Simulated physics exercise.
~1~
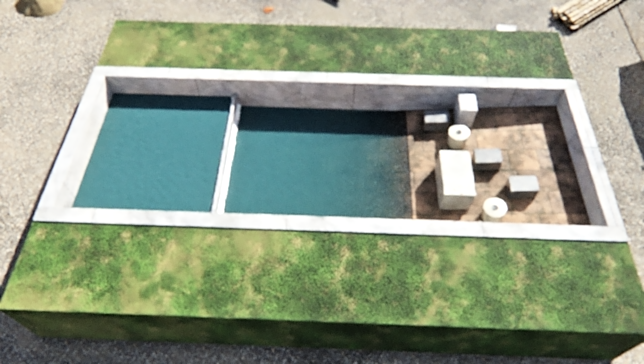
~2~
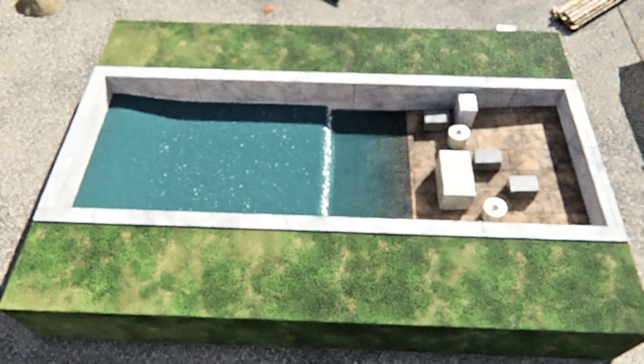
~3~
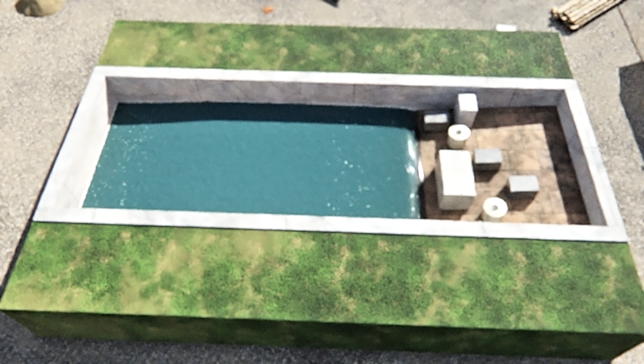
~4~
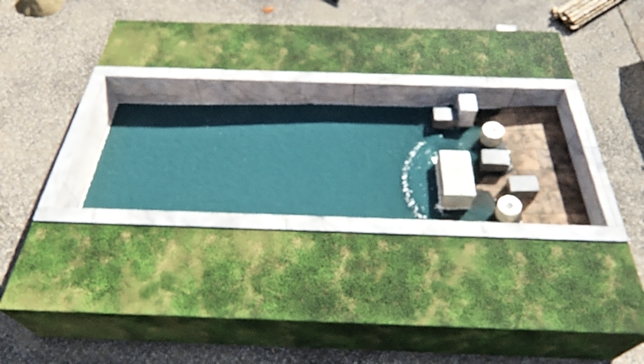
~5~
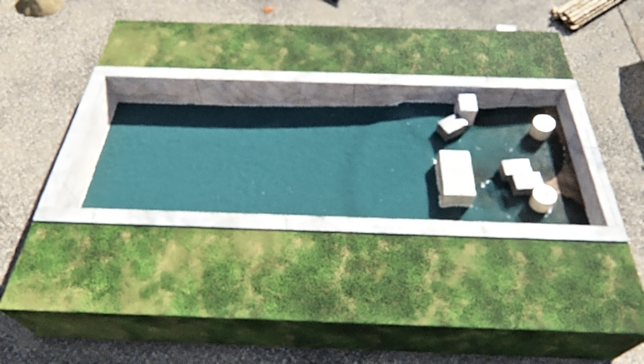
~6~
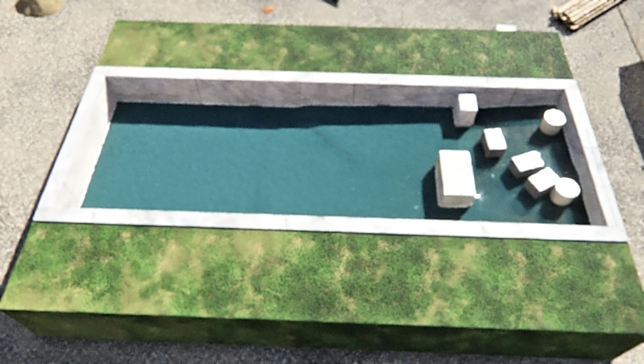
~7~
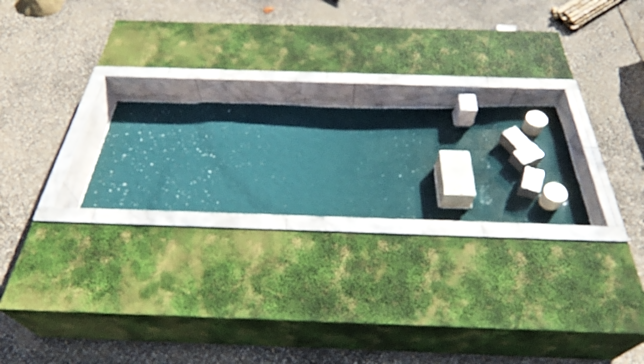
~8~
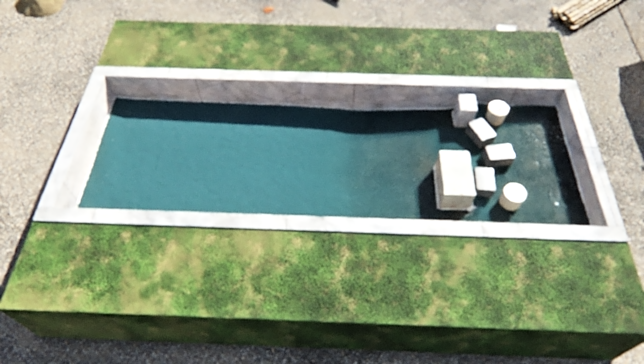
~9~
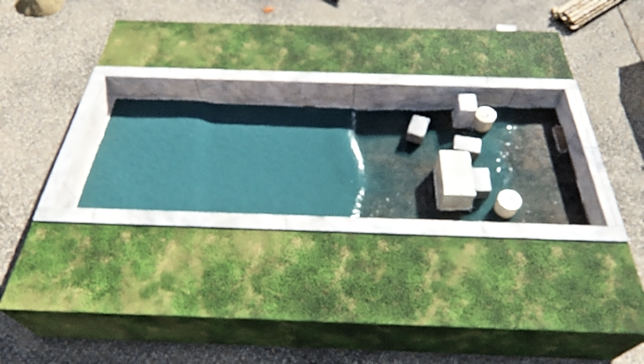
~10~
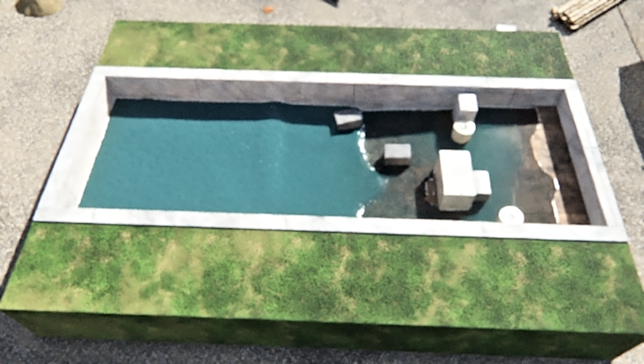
The footage shows a walled basin where raised water at the left is released and surges right as a wave, lifting pale crates and tubs and carrying them rightward, before flowing back and drawing several left, leaving them scattered as the right end begins to reappear.
